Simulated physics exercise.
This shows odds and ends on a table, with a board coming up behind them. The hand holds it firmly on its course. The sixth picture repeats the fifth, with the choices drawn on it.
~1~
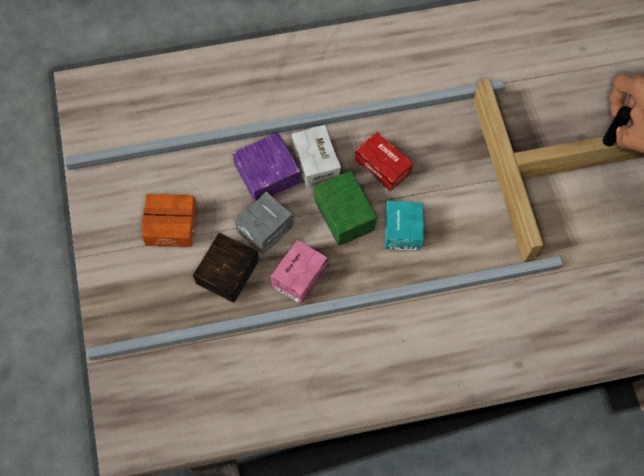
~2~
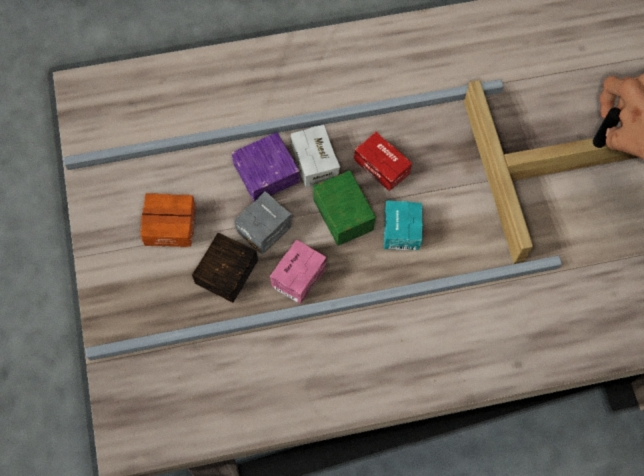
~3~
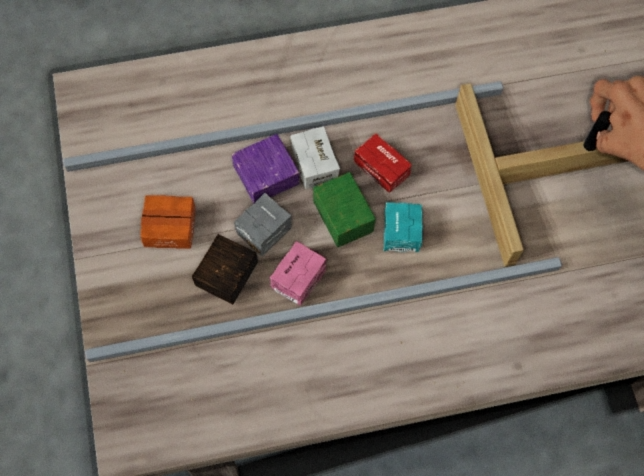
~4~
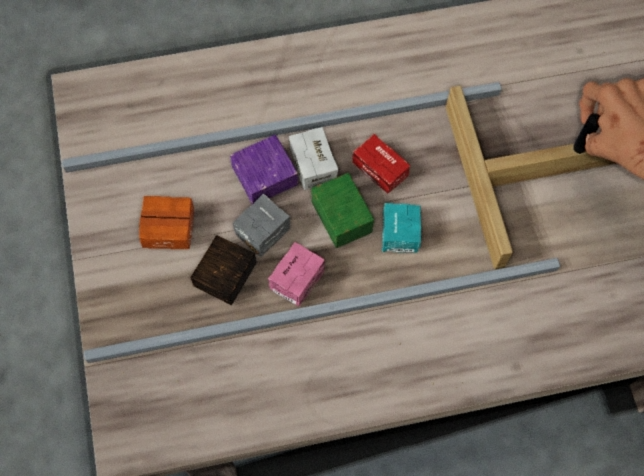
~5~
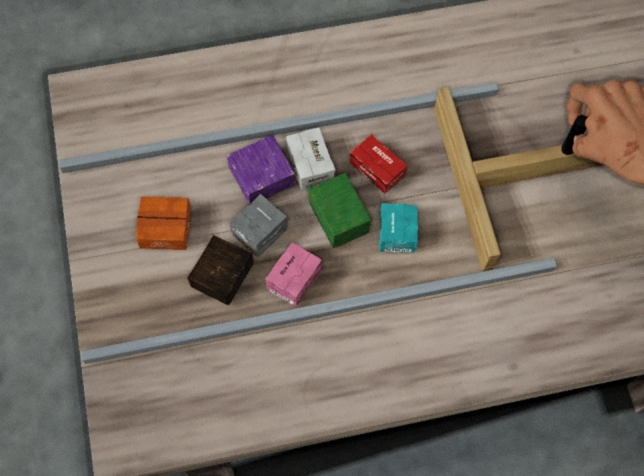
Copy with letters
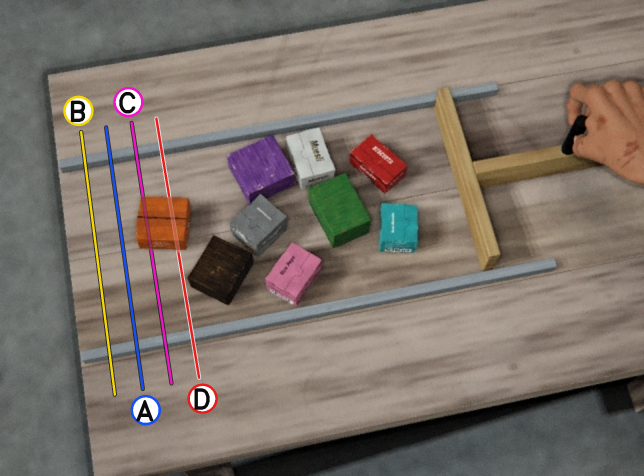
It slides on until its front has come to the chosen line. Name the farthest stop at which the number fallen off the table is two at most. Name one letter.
Up to line D.
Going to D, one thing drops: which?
The orange box.
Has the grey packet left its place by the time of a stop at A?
By then, yes.
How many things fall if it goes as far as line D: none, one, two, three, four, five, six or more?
One.
On the marked copy, A at (123, 251); B at (97, 256); C at (150, 246); D at (176, 241).
Taking D. A third of the way, board (365, 187); purple block (254, 171); white packet (299, 162).
Two thirds of the way, board (260, 207); orange box (110, 231); grey packet (158, 228).
When it is over, board (177, 223); orange box over the edge; grey packet (75, 240); one fallen.
As for the rest, A drops five; B drops six; C drops three.
